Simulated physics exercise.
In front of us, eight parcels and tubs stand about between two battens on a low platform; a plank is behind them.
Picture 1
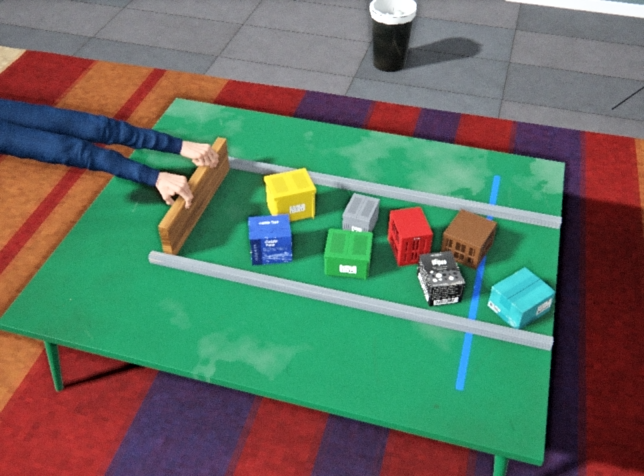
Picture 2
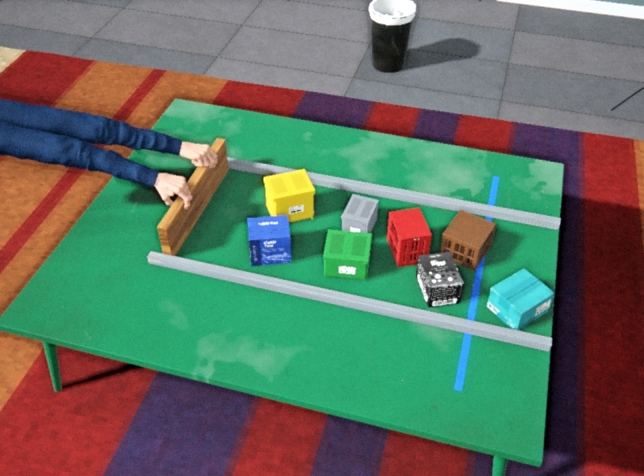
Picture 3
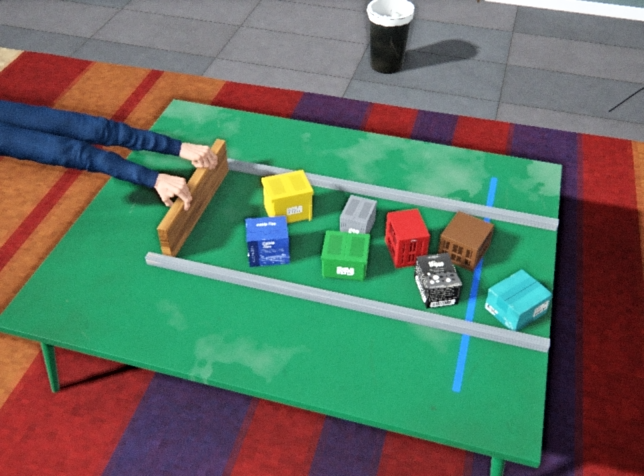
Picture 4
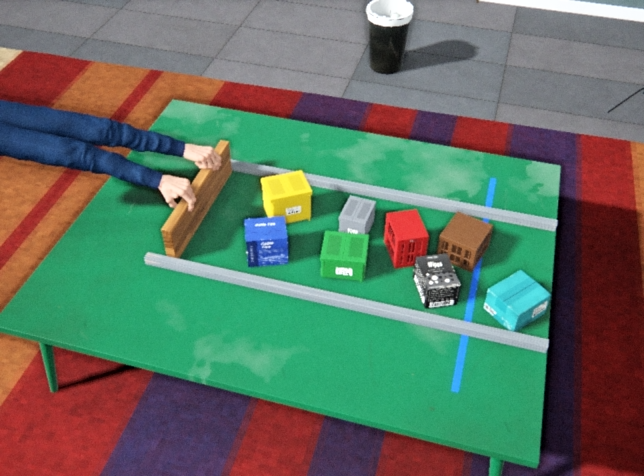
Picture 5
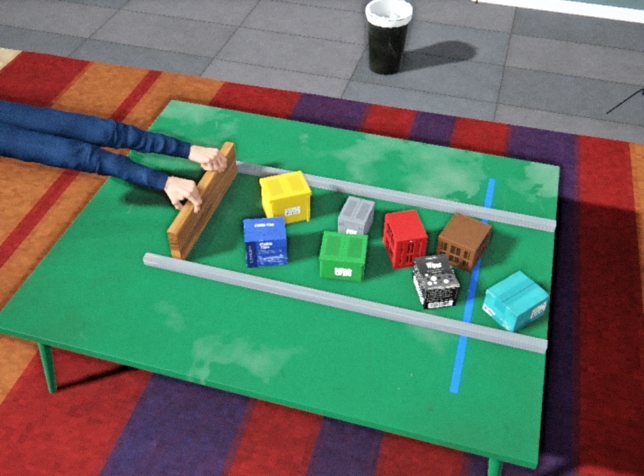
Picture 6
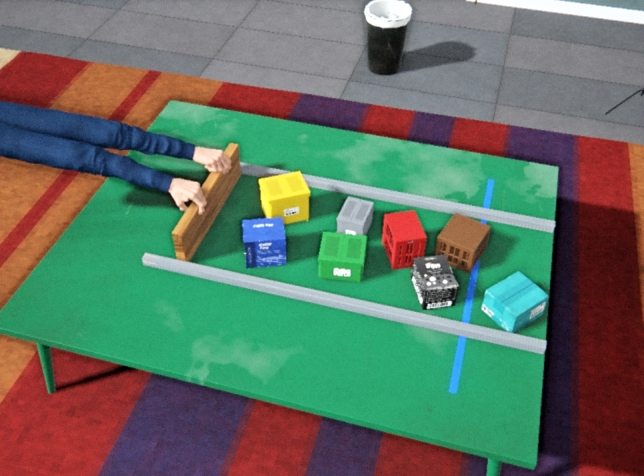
At first, two hands hold a wooden plank at the left of a green platform, behind eight colourful boxes scattered between two grey battens. The hands then slide the plank slightly to the right, narrowing the gap to the yellow and blue boxes, while the boxes show no clear movement.
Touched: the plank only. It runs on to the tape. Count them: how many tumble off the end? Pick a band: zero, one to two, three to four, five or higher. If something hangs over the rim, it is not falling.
Band: Three to four.
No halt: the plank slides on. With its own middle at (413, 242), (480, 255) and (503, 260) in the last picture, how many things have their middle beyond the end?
1; 3; 5.
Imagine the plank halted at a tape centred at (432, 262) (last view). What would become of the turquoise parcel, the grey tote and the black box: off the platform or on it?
Note: Turquoise parcel falls away / grey tote stays up top / black box stays up top.
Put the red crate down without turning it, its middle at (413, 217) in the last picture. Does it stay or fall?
Observed: The red crate keeps its spot.
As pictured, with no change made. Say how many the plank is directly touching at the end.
The figure is 2.
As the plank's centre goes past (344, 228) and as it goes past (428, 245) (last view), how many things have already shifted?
At that stage 7; at the next, 8.
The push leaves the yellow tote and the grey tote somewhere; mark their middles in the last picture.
In order, first (501, 254), then (538, 273).
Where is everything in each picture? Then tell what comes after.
In the first picture, turquoise parcel (521, 299); brown crate (469, 239); black box (440, 278); plank (197, 195); tape (481, 267).
In the second picture, brown crate (468, 240); plank (196, 196).
In the third picture, black box (437, 280); blue box (268, 241).
In the fourth picture, turquoise parcel (517, 301); yellow tote (287, 199).
In the fifth picture, brown crate (464, 242); red crate (405, 240).
In the sixth picture, turquoise parcel (515, 302); brown crate (463, 243); black box (434, 282); plank (210, 201); tape (475, 271).
Soon after, none off yet; turquoise parcel at rest near (515, 302); brown crate at rest near (463, 243); black box at rest near (434, 282).
Then, none off yet; turquoise parcel moved a little near (523, 304); brown crate moved about its own width near (506, 243); black box moved about its own width near (475, 295).
At rest, the number that fall off is three or four; fallen, red crate, black box and turquoise parcel.
